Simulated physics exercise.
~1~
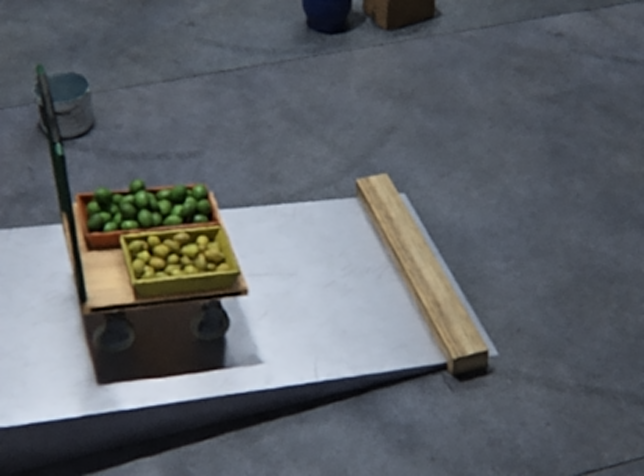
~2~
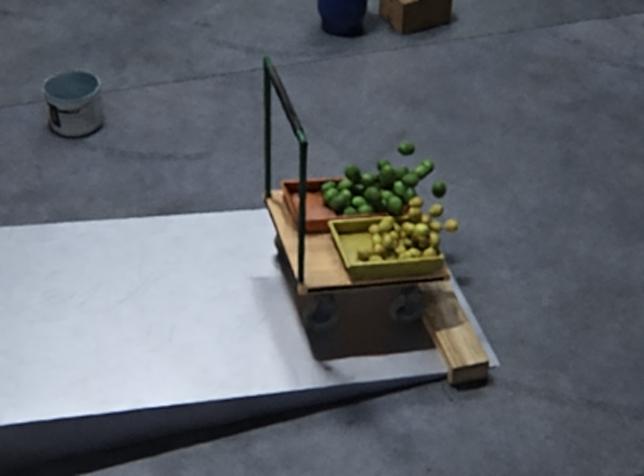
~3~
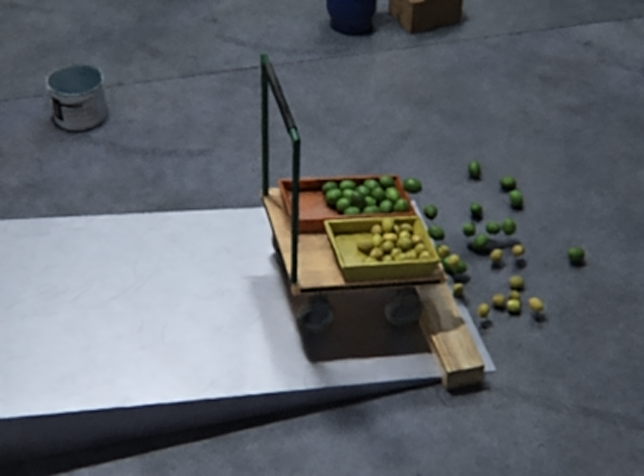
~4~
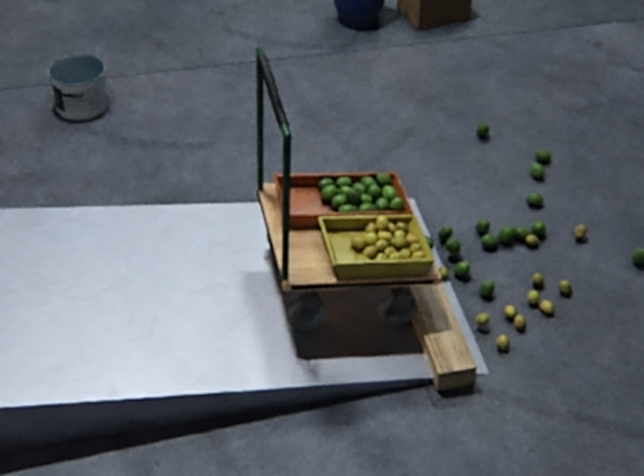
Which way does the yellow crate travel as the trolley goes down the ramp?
The yellow crate travels to the right, riding on the trolley until it stops at the wooden beam.
